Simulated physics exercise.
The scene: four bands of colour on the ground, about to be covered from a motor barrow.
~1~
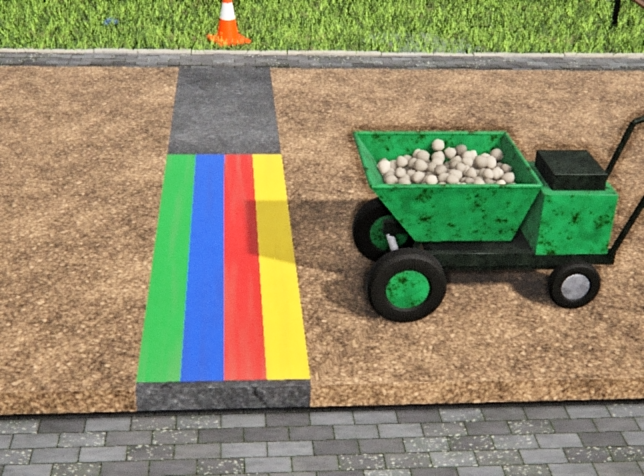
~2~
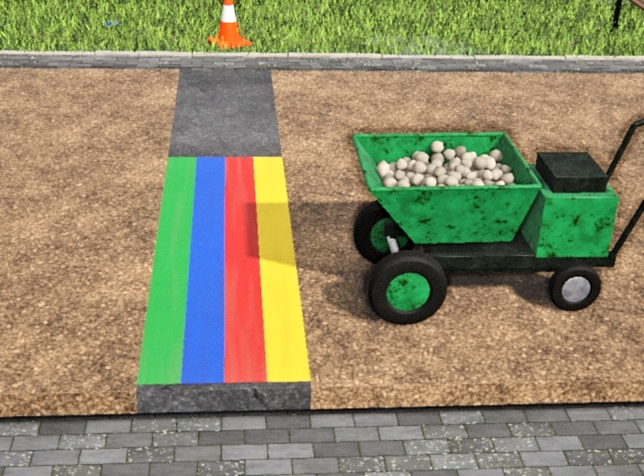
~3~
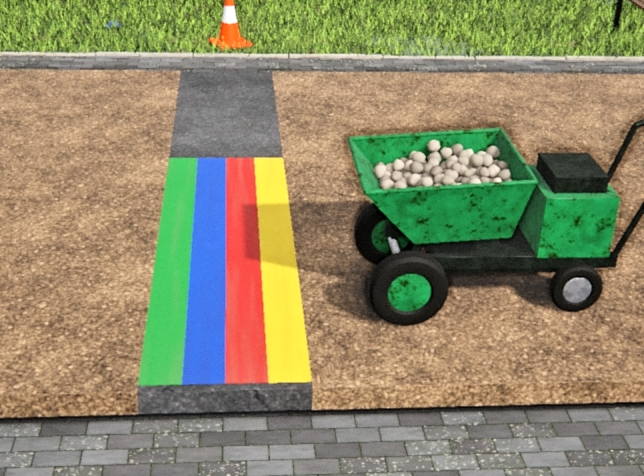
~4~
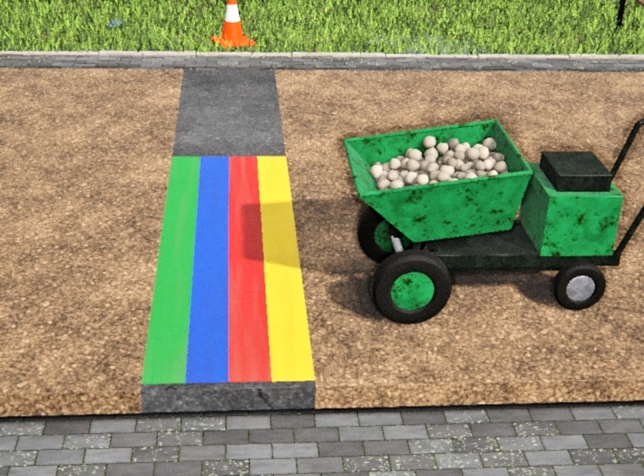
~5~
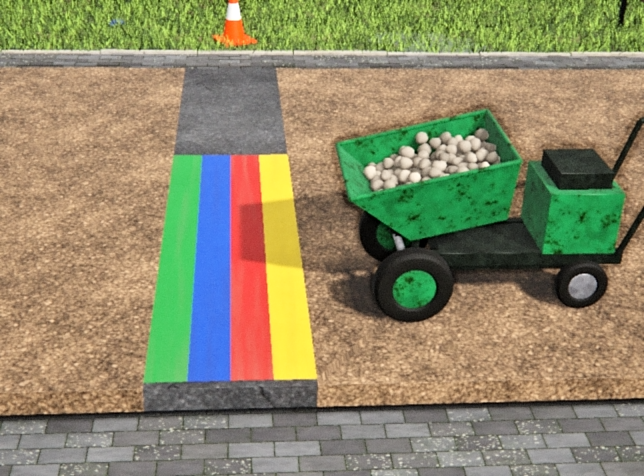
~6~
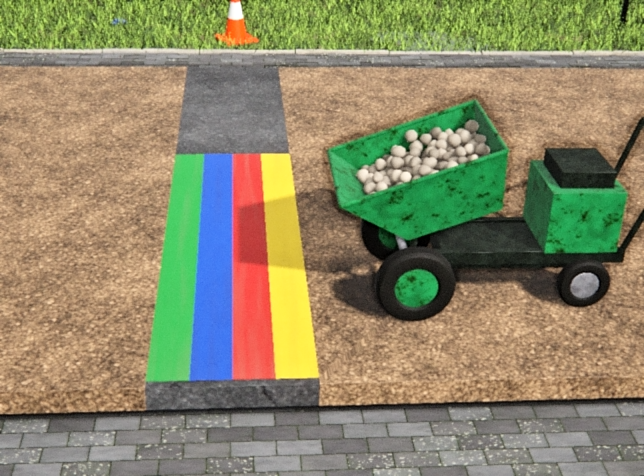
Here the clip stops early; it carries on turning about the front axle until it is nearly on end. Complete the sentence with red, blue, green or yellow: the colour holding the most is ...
The colour holding the most is red.
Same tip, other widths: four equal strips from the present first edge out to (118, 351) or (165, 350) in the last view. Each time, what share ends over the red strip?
30 % and 30 %.
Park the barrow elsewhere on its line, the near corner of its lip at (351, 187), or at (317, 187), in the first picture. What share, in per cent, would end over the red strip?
First spot: About 30 percent; second spot: About 10 percent.
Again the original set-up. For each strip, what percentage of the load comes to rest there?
In percent: Yellow strip 20, red strip 35, blue strip 20, green strip 10.
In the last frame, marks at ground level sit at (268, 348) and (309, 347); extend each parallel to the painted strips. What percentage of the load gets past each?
About 60 and 80 %.
Shortly afterwards, skip tipped steeply; the whole lot in the skip.
Next, skip tipped steeply; the bulk in the skip; a little over the yellow strip; a little over the red strip; only a few over the blue strip.
Some moments later, skip tipped right over; near a quarter in the skip; a little over the yellow strip; near a third over the red strip; near a quarter over the blue strip; a little over the green strip; only a few off the paint.
In the end, skip tipped right over; near a quarter in the skip; near a quarter over the yellow strip; near a third over the red strip; near a quarter over the blue strip; a little over the green strip; a little off the paint.
